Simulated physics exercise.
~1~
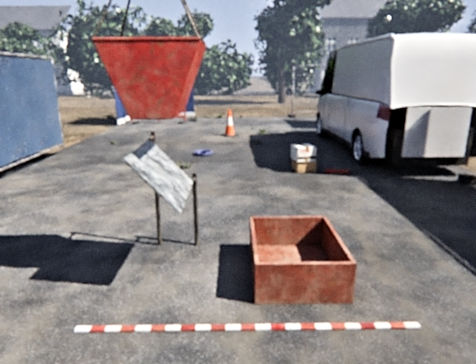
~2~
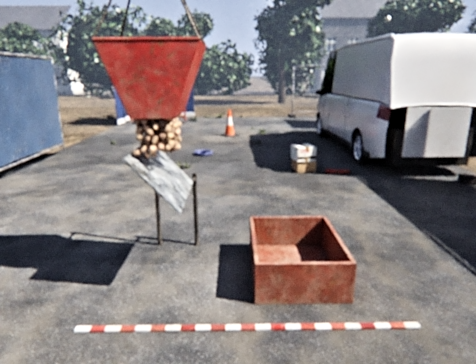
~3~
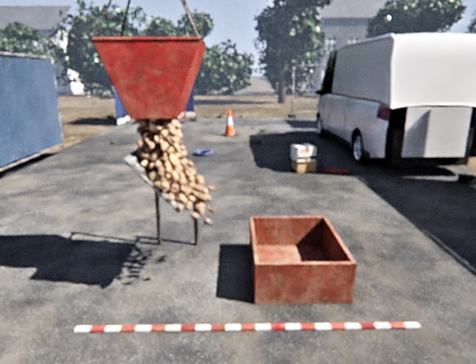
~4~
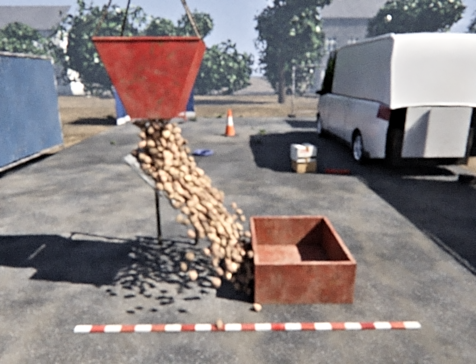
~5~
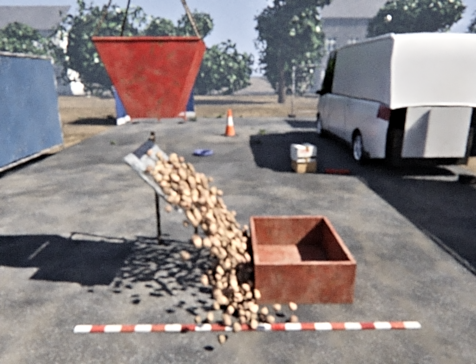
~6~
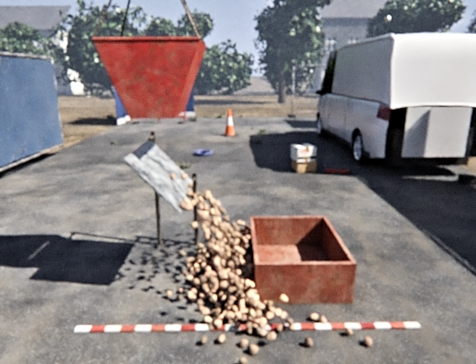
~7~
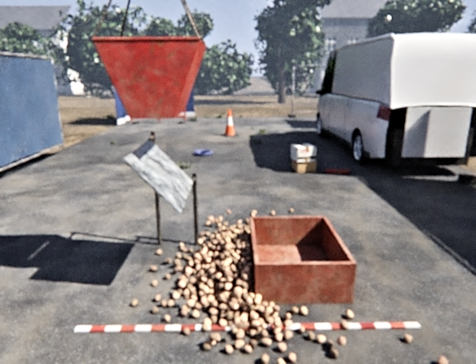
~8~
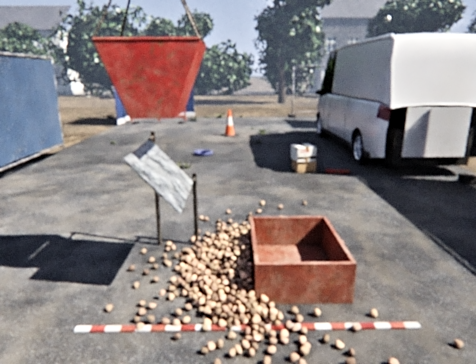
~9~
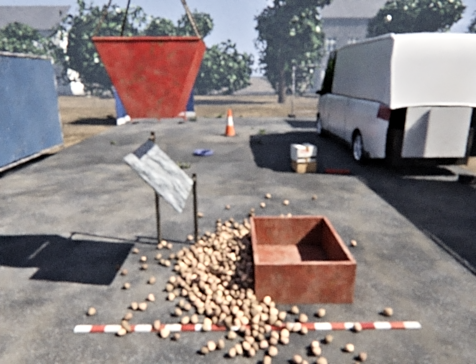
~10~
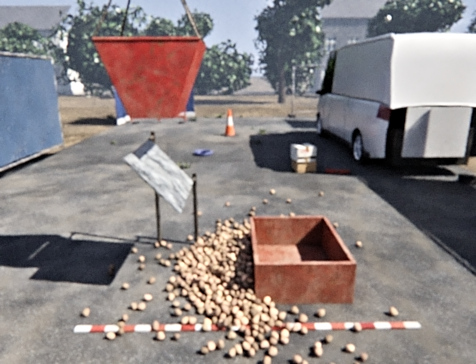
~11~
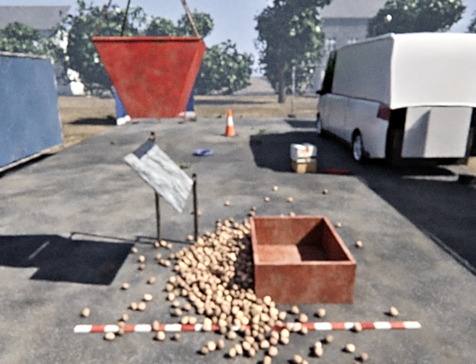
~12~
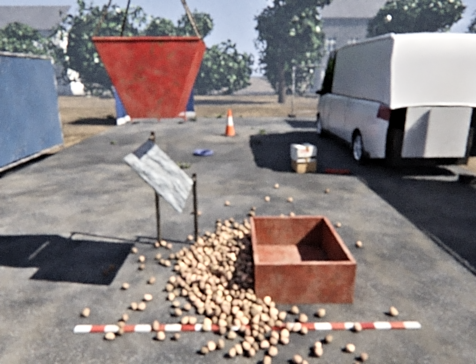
In a paved yard, stones pour from a red hopper, slide down, and heap beside an empty bin.
